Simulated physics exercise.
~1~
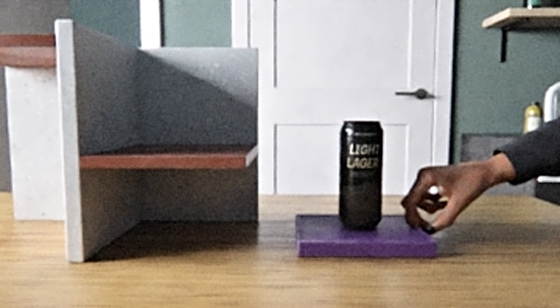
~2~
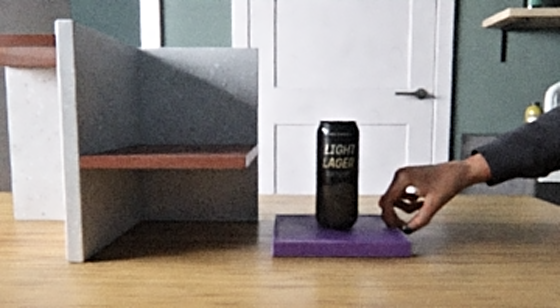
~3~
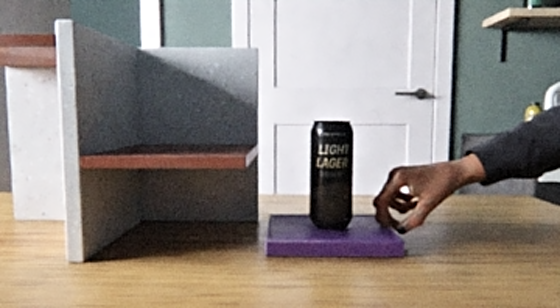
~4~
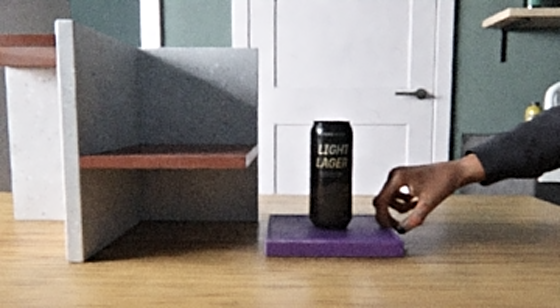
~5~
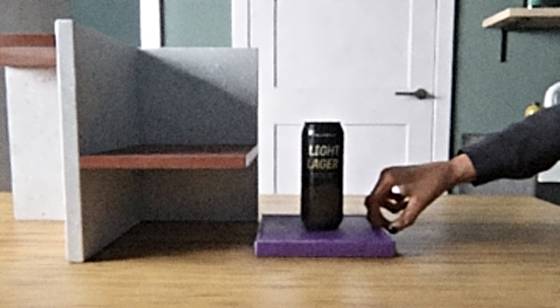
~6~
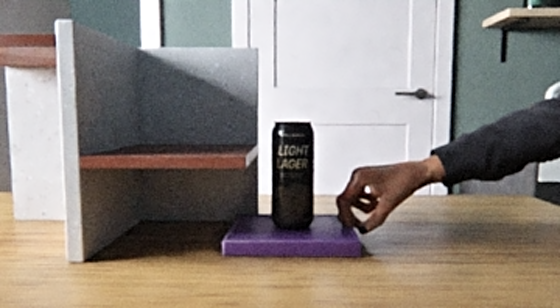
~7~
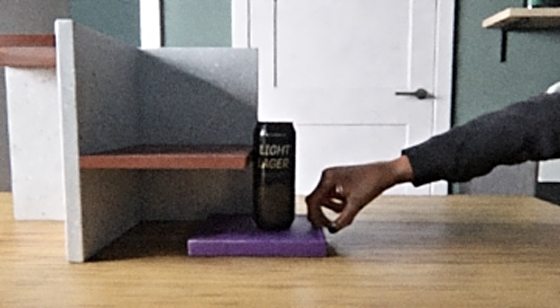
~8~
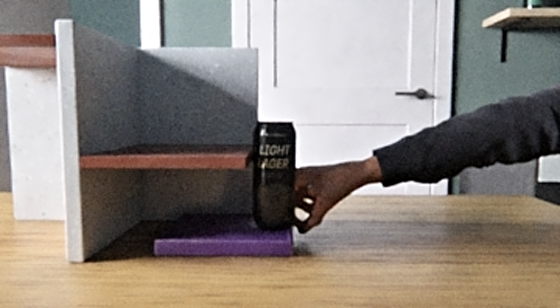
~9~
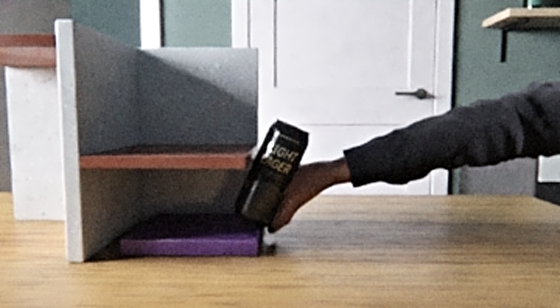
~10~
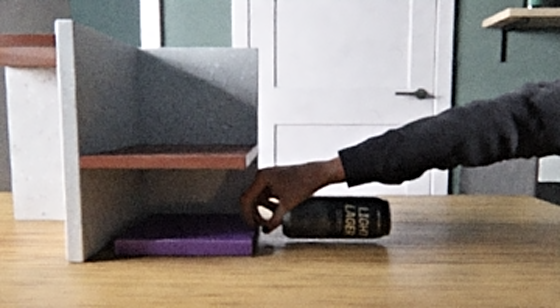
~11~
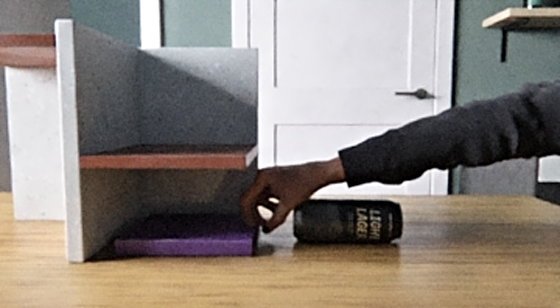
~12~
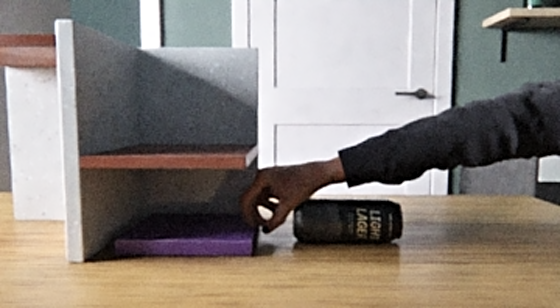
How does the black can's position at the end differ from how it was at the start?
At the start the black can stands upright on the purple tray. By the end it lies on its side on the table, to the right of the tray.
